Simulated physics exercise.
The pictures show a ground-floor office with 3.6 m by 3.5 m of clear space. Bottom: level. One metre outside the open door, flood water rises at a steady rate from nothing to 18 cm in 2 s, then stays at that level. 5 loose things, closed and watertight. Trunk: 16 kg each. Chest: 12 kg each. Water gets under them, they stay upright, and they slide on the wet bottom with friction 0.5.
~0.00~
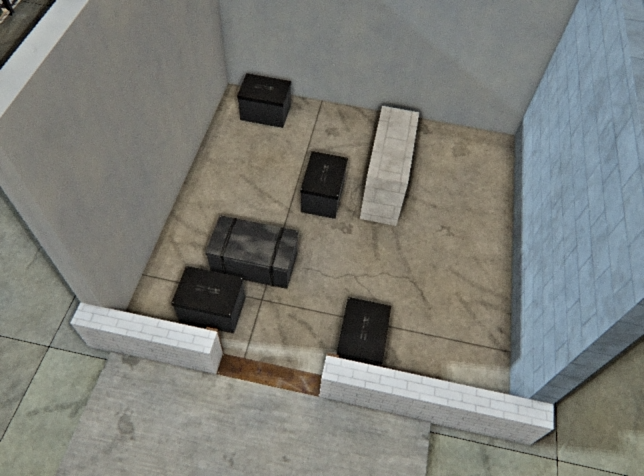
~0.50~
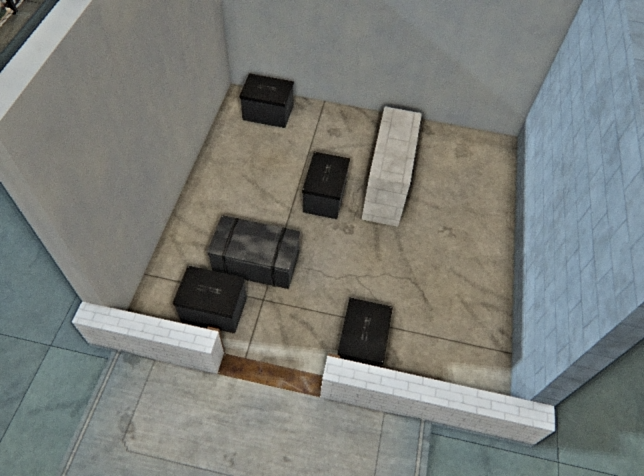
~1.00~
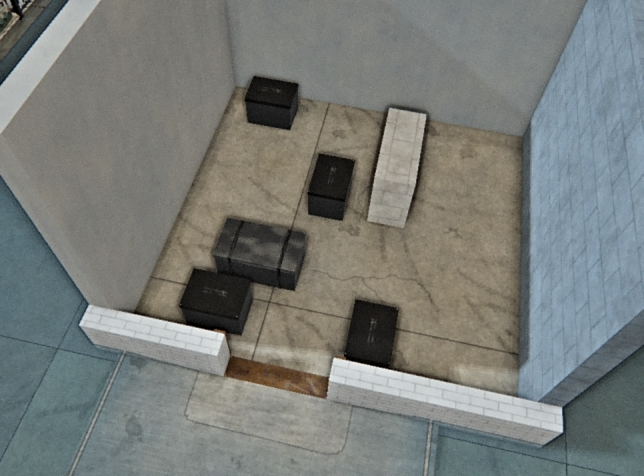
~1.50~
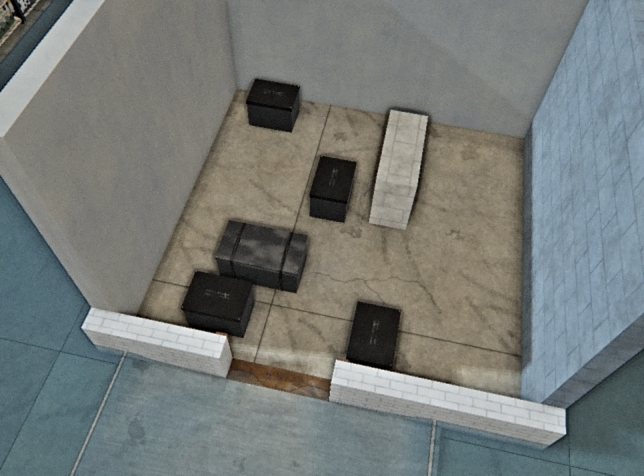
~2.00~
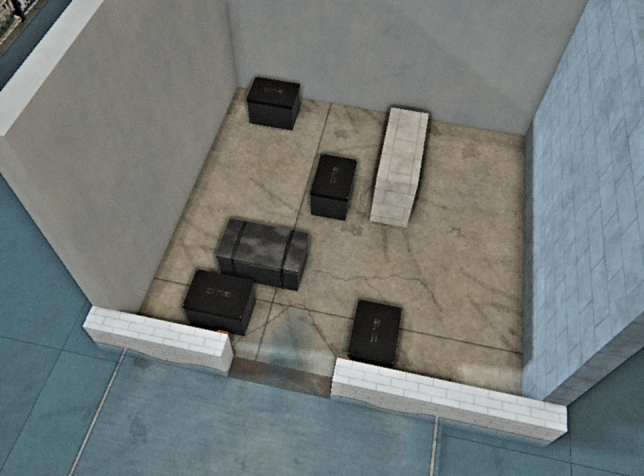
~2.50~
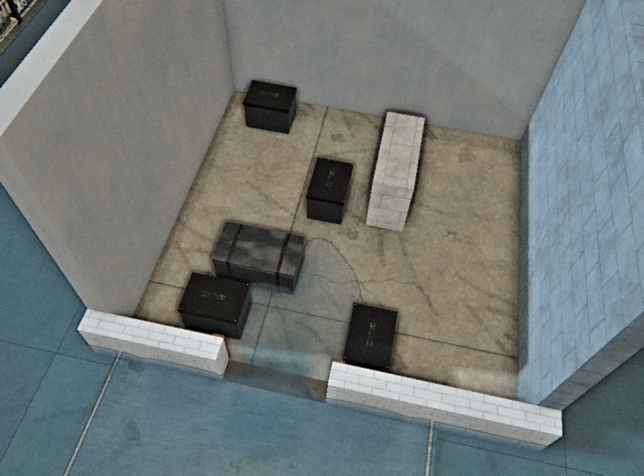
Water spreads across the pavement and through the doorway onto the floor near dark boxes.
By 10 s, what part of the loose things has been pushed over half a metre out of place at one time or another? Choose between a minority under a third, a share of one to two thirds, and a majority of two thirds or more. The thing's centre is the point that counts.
A share of one to two thirds.
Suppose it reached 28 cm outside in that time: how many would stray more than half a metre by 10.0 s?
In that case the number is 4.
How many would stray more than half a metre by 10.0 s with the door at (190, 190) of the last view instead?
2.
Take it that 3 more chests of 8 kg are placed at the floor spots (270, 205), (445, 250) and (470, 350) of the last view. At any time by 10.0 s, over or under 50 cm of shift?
Note, in order of listing: Crosses the threshold, crosses the threshold, stays below the threshold.
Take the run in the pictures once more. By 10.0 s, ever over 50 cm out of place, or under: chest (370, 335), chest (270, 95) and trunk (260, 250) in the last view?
Taking them in turn, the first is within the limit, the second beyond the limit and the third beyond the limit.
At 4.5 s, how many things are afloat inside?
That would be 0 of them.
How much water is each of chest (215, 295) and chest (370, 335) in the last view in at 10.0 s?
7 and 4 cm.
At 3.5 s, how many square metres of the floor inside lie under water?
Some 4.0 m2.
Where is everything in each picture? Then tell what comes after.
A trunk at (253, 242) rests on the ground; a chest at (365, 329), on the bottom; 0.0 m2 under water; 0 of 5 have shifted, in the first frame.
A trunk at (254, 242), on the bottom; a chest at (366, 329), on the bottom; water covers 0.0 m2; 0 of 5 have shifted, in the second frame.
A trunk at (260, 244), on the bottom; a chest at (372, 331), on the bottom; water covers 0.0 m2; 0 of 5 have shifted, in the third frame.
A trunk at (262, 246), on the bottom; a chest at (374, 333) rests on the ground; water covers 0.0 m2; 0 of 5 have shifted, in the fourth frame.
A trunk at (263, 244) rests on the ground; a chest at (375, 331), on the bottom; water covers 0.3 m2; 0 of 5 have shifted, in the fifth frame.
A trunk at (259, 248), on the bottom; a chest at (371, 335), on the bottom; water covers 1.3 m2; 0 of 5 have shifted, in the sixth frame.
After 3.5 s 1 of 5 are over 50 cm from their spots; 0 afloat.
After 4.5 s 2 of 5 are over 50 cm from their spots; 0 afloat.
After 7.0 s 2 of 5 are over 50 cm from their spots; 2 afloat.
After 10.0 s 3 of 5 are over 50 cm from their spots, and 3 have been at some point; 4 afloat.
